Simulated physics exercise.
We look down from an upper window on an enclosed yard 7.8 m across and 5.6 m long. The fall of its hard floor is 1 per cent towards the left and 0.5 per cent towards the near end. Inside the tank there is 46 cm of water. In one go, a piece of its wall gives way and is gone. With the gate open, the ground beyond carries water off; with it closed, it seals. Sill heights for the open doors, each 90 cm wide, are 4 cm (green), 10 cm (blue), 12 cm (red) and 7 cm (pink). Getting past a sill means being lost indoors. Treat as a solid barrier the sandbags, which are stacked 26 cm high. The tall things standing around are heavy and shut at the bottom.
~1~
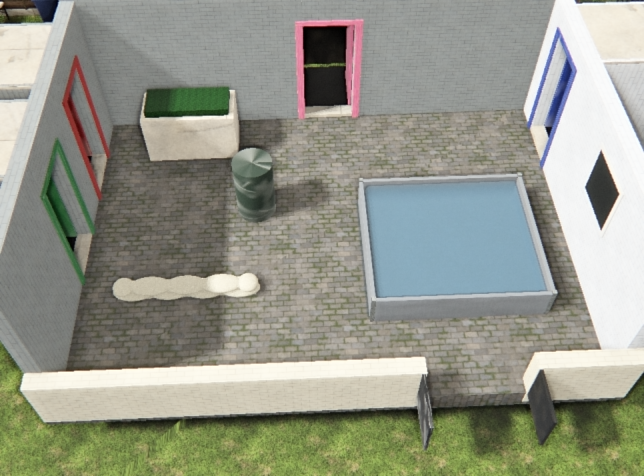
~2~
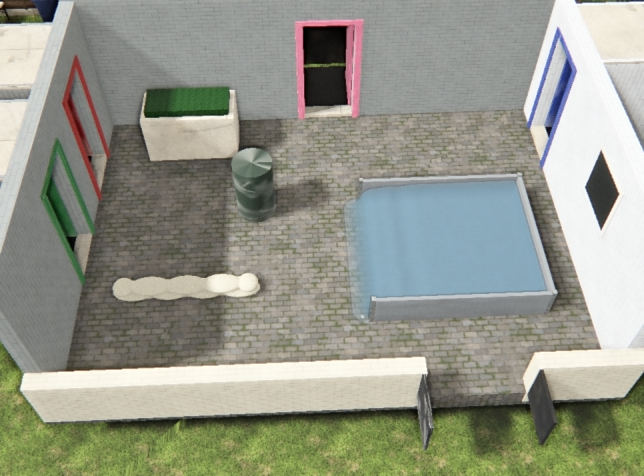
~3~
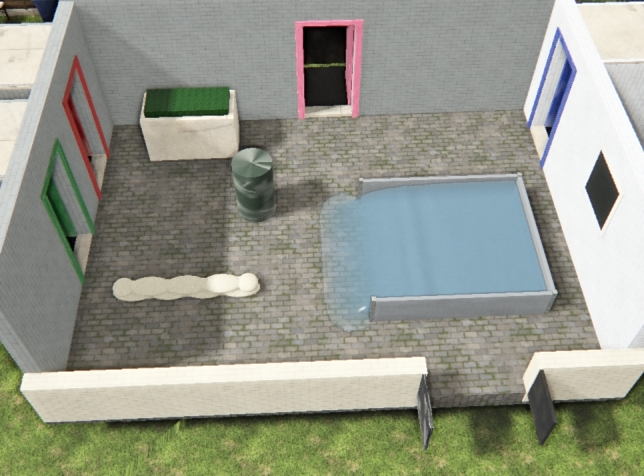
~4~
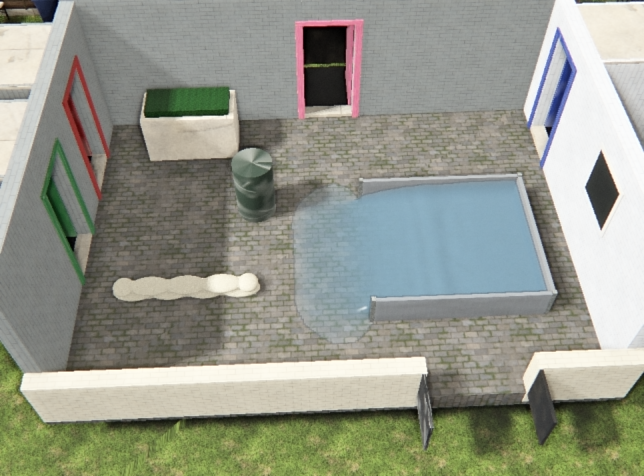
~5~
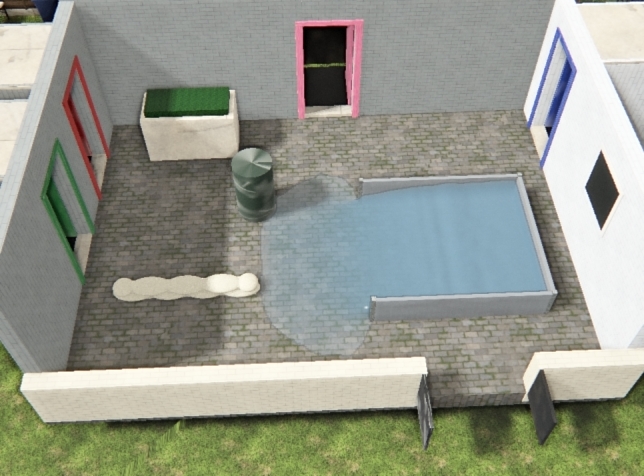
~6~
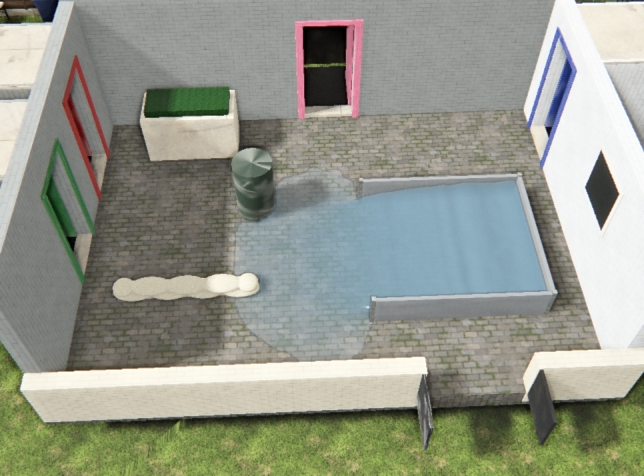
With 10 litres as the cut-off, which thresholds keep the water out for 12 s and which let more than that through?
The green door overshoots the limit. The blue door undershoots the limit. The red door overshoots the limit. The pink door undershoots the limit.
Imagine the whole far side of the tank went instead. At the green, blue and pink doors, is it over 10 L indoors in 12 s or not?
Green exceeds; blue exceeds; pink exceeds.
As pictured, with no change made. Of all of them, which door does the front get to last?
Blue.
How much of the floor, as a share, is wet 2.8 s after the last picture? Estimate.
60 %.
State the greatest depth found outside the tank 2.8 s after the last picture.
Peak depth: Approx. 30 cm.
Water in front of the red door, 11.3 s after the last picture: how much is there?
Roughly 9.0 centimetres.
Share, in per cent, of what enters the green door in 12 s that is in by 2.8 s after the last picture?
It comes to about 35 per cent.
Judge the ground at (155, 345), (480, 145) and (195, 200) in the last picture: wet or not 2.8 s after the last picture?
Listed in turn: Swamped / spared so far / swamped.
Then, 0.7 s after the last picture water covers 30 % of the floor and is deepest (28 cm) near (265, 284); green door not reached, blue door not reached, red door not reached, pink door not reached.
Then, 1.5 s after the last picture water covers 45 % of the floor and is deepest (29 cm) near (265, 284); green door 9 cm at the sill, 38 L in, blue door not reached, red door not reached, pink door not reached.
Then, 2.8 s after the last picture water covers 60 % of the floor and is deepest (30 cm) near (62, 398); green door 17 cm at the sill, 204 L in, blue door not reached, red door 14 cm at the sill, 0 L in, pink door 3 cm at the sill, 0 L in.
Then, 6.3 s after the last picture water covers 75 % of the floor and is deepest (21 cm) near (113, 132); green door 12 cm at the sill, 470 L in, blue door not reached, red door 15 cm at the sill, 17 L in, pink door 4 cm at the sill, 0 L in.
Then, 11.3 s after the last picture water covers 95 % of the floor and is deepest (12 cm) near (62, 398); green door 10 cm at the sill, 598 L in, blue door 7 cm at the sill, 0 L in, red door 9 cm at the sill, 28 L in, pink door 6 cm at the sill, 0 L in.
